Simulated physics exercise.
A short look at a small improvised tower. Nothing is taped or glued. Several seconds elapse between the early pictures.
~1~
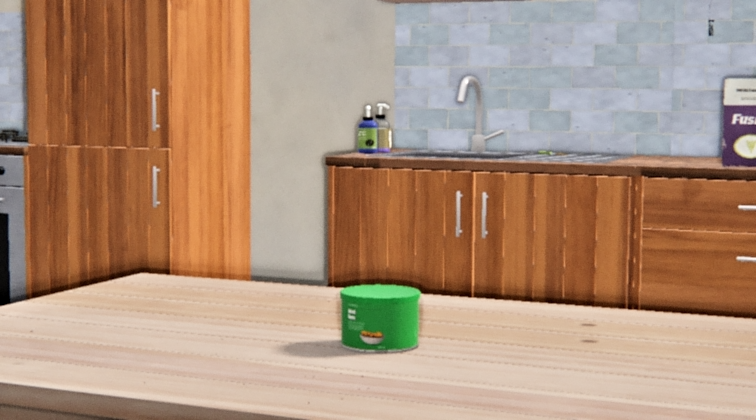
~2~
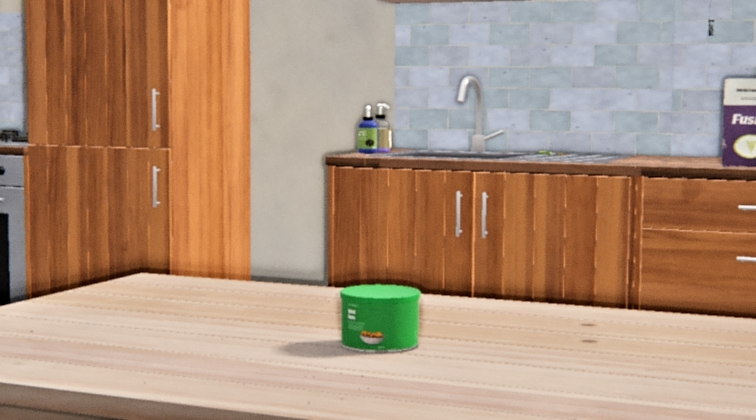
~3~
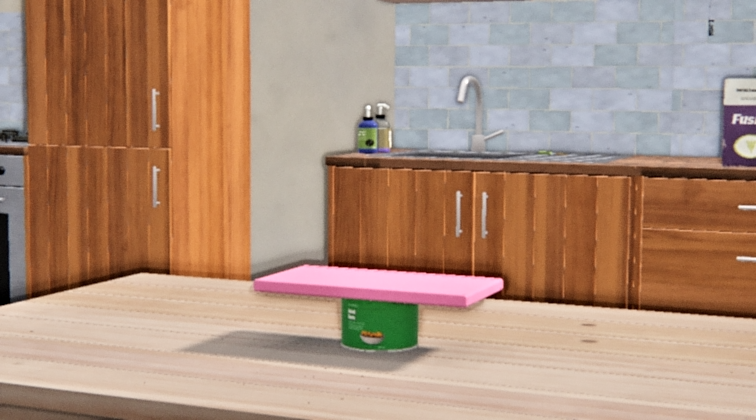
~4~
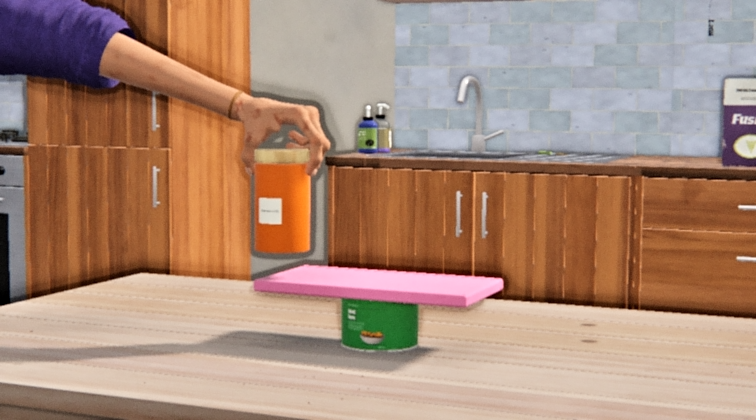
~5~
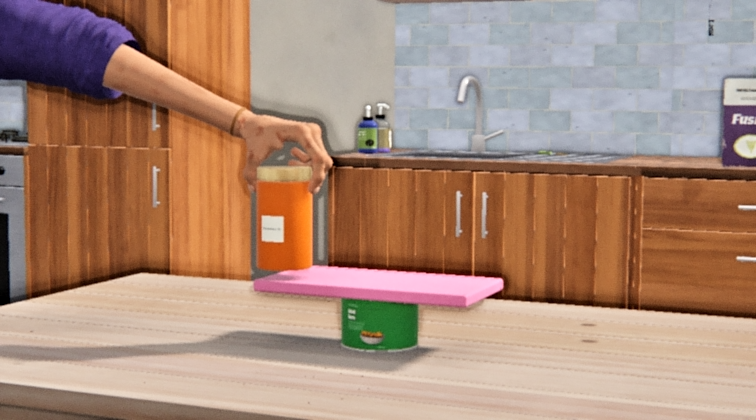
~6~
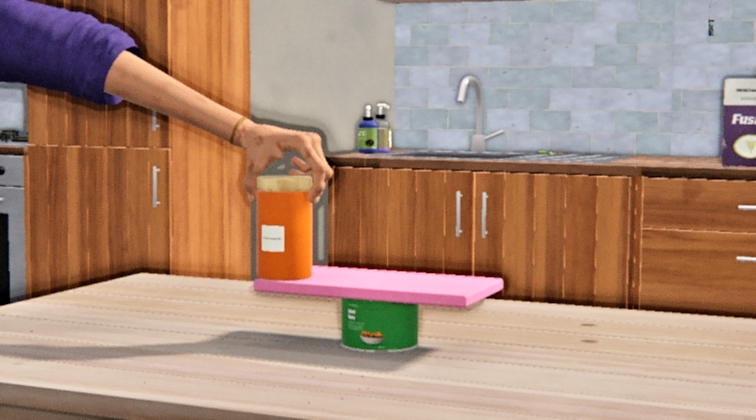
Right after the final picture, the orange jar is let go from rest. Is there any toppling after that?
Yes. Most likely it does not remain standing.
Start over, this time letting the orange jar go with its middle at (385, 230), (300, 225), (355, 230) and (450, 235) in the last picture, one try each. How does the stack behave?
Try 1: Stable; try 2: Collapse; try 3: Stable; try 4: Collapse.
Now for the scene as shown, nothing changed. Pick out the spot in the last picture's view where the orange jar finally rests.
In the final view it sits at roughly (232, 302).
Then, 0.30 s past the last view, orange jar now fallen; pink lid rocked 38° from its first pose.
Then, 0.60 s past the last view, pink lid rocked 34° from its first pose.
Then, 0.90 s past the last view, pink lid rocked 19° from its first pose.
Then, 1.80 s past the last view, pink lid rocked 5° from its first pose.
Finally, fallen, orange jar; the other 2 still in place. Final places as the last picture's camera would see them, orange jar near (232, 301). The stack comes apart.
